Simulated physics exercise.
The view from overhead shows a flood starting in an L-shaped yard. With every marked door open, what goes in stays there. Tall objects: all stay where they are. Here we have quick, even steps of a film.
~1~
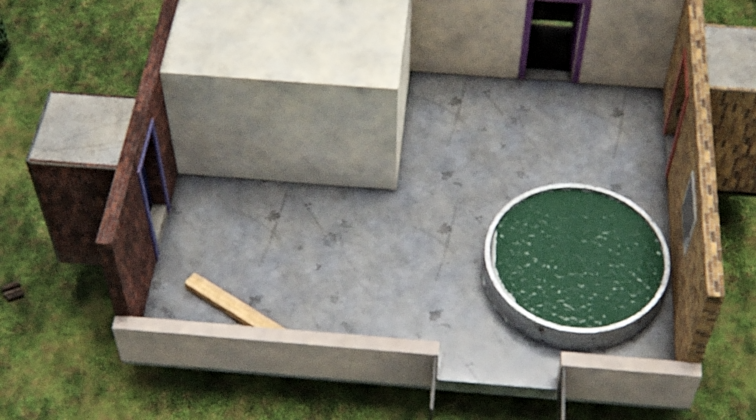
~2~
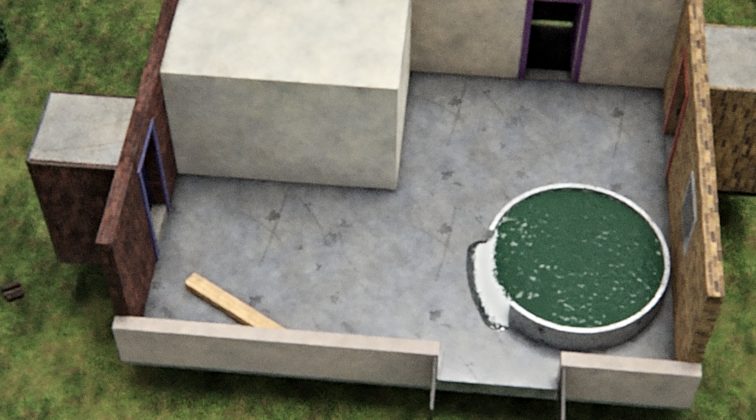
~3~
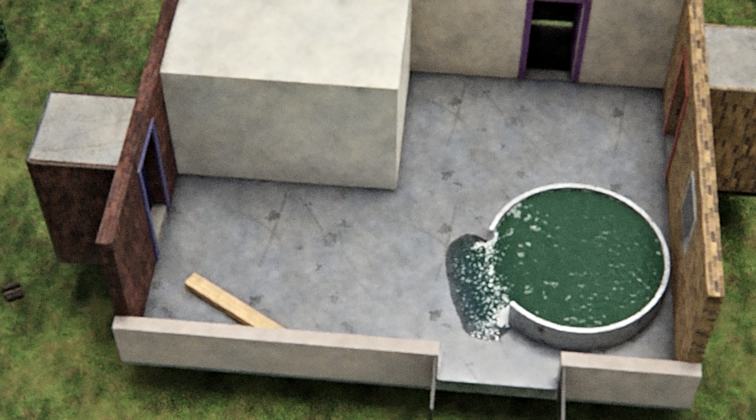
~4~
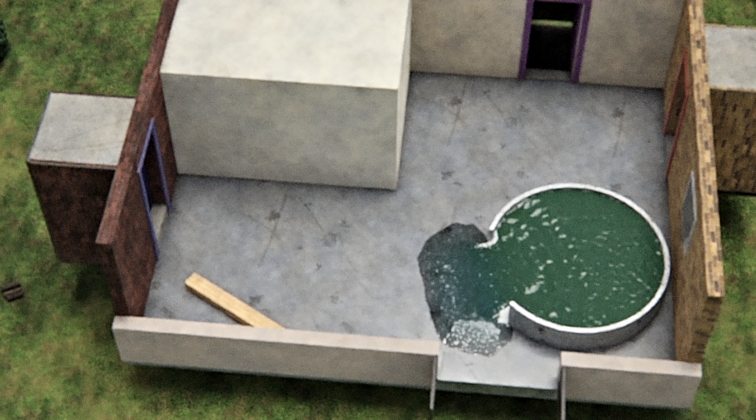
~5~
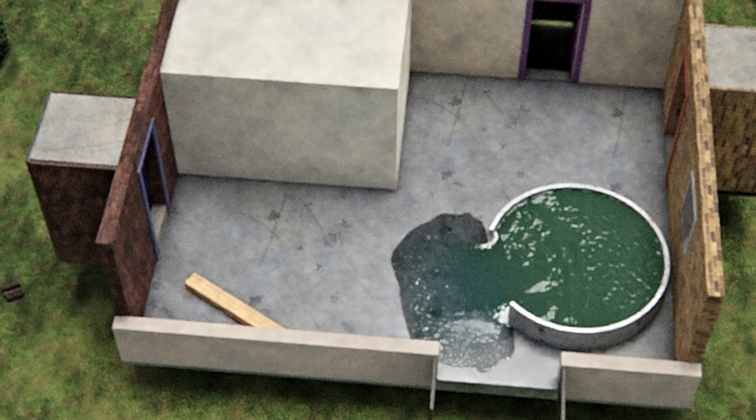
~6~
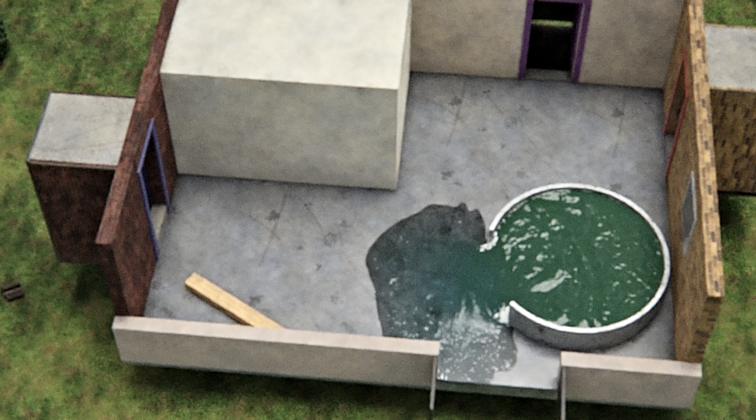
The video shows an overhead view of a walled yard where green water in a round tank bursts through a gap in its left side, spreading across the gray floor in a widening dark pool toward the left and front.
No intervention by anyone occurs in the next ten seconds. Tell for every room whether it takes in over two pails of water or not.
The blue door does not, the red door does not, the purple door does not.
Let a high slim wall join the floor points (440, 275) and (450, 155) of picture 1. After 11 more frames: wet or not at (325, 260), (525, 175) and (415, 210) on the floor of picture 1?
The first is inundated, the second inundated and the third still bare.
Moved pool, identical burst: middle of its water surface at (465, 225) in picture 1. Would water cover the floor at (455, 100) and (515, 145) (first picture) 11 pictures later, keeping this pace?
I'd say spared for the first and spared for the second.
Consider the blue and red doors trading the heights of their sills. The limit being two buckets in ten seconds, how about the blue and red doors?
Blue: Tops the threshold; red: Remains below the threshold.
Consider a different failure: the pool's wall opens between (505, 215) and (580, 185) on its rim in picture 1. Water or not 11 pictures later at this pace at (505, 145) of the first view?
That spot ends up inundated.
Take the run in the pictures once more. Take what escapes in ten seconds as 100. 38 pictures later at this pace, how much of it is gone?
Near 70 in a hundred.
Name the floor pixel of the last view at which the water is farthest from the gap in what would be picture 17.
I would point to (171, 344).
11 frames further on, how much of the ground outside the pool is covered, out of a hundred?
Close to 40 percent, by my reckoning.
A moment on, water covers 25 % of the floor; the blue door not reached, the red door not reached, the purple door not reached.
Next, water covers 40 % of the floor; the blue door not reached, the red door not reached, the purple door not reached.
Then, water covers 50 % of the floor; the blue door wet at the sill, nothing in, the red door not reached, the purple door not reached.
Later, water covers 45 % of the floor; the blue door wet at the sill, nothing in, the red door not reached, the purple door not reached.
In the end, water covers 70 % of the floor; the blue door wet at the sill, nothing in, the red door wet at the sill, nothing in, the purple door not reached.
